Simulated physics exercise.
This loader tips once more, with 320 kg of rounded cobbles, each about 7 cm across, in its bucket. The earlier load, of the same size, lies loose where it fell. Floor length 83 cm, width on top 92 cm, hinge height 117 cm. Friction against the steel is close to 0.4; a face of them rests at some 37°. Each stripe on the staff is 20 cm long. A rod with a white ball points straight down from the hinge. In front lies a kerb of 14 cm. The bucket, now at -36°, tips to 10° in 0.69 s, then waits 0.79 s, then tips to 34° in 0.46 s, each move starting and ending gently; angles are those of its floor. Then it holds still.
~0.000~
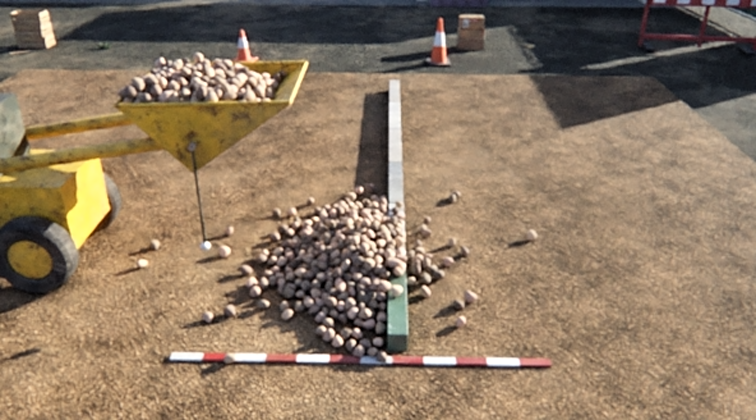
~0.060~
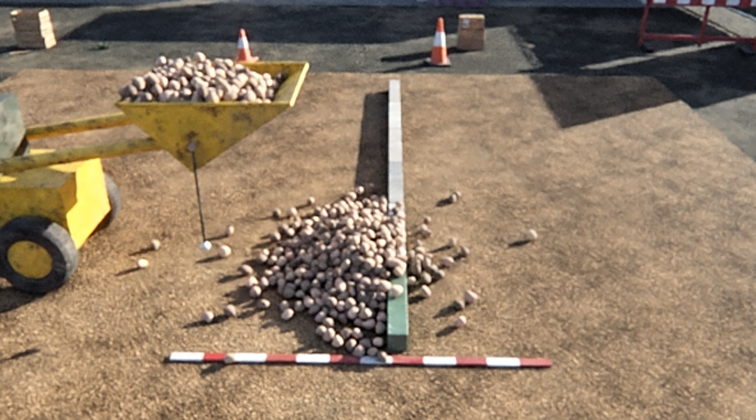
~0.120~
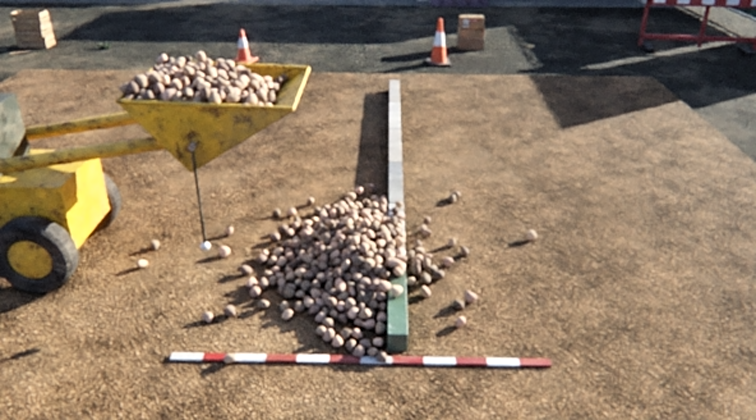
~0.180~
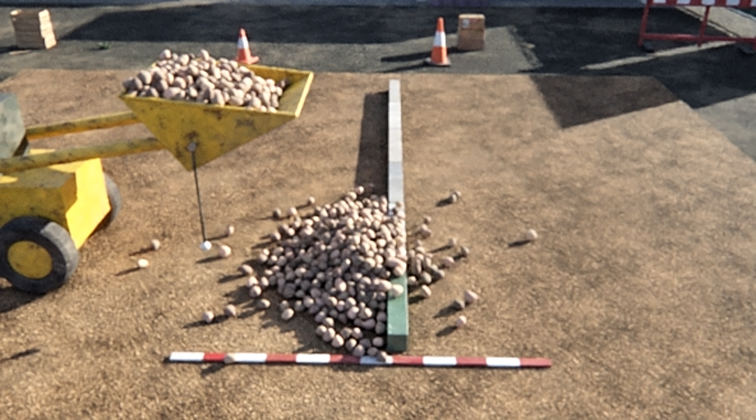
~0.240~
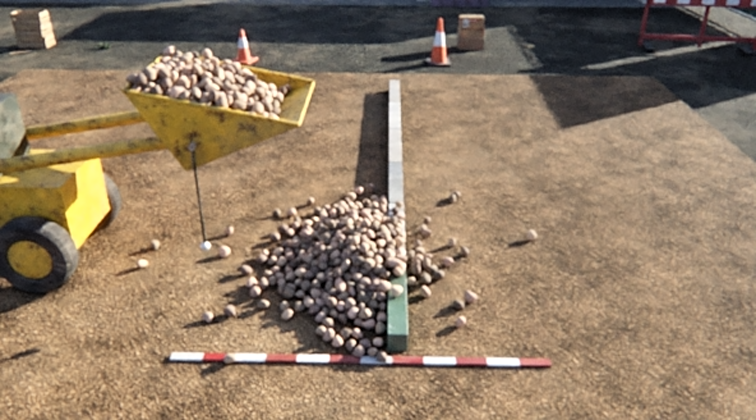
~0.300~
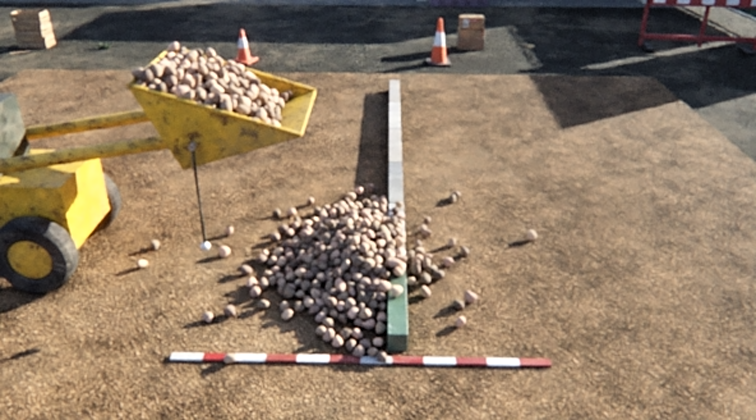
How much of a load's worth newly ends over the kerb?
Roughly 5 per cent of a load more.
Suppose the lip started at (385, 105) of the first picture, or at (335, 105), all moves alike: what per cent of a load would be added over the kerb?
First some 90, then 40 per cent.
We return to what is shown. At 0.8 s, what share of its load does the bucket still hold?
Roughly 100 per cent is still inside.
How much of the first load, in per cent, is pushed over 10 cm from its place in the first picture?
About 5 per cent.
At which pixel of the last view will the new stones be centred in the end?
Around (330, 244).
After 0.5 s the floor is at 3°; in per cent of one load, 100 in the bucket, 97 on this side of the kerb, 5 over the kerb; the foremost stones are at (468, 251).
After 0.8 s the floor is at 10°; in per cent of one load, 99 in the bucket, 98 on this side of the kerb, 5 over the kerb; the foremost stones are at (468, 251).
After 2.4 s the floor is at 34°; in per cent of one load, 18 in the bucket, 176 on this side of the kerb, 7 over the kerb; the foremost stones are at (491, 253).
After 4.8 s the floor is at 34°; in per cent of one load, 0 in the bucket, 192 on this side of the kerb, 9 over the kerb; the foremost stones are at (493, 252). Net gain over the kerb, 5.
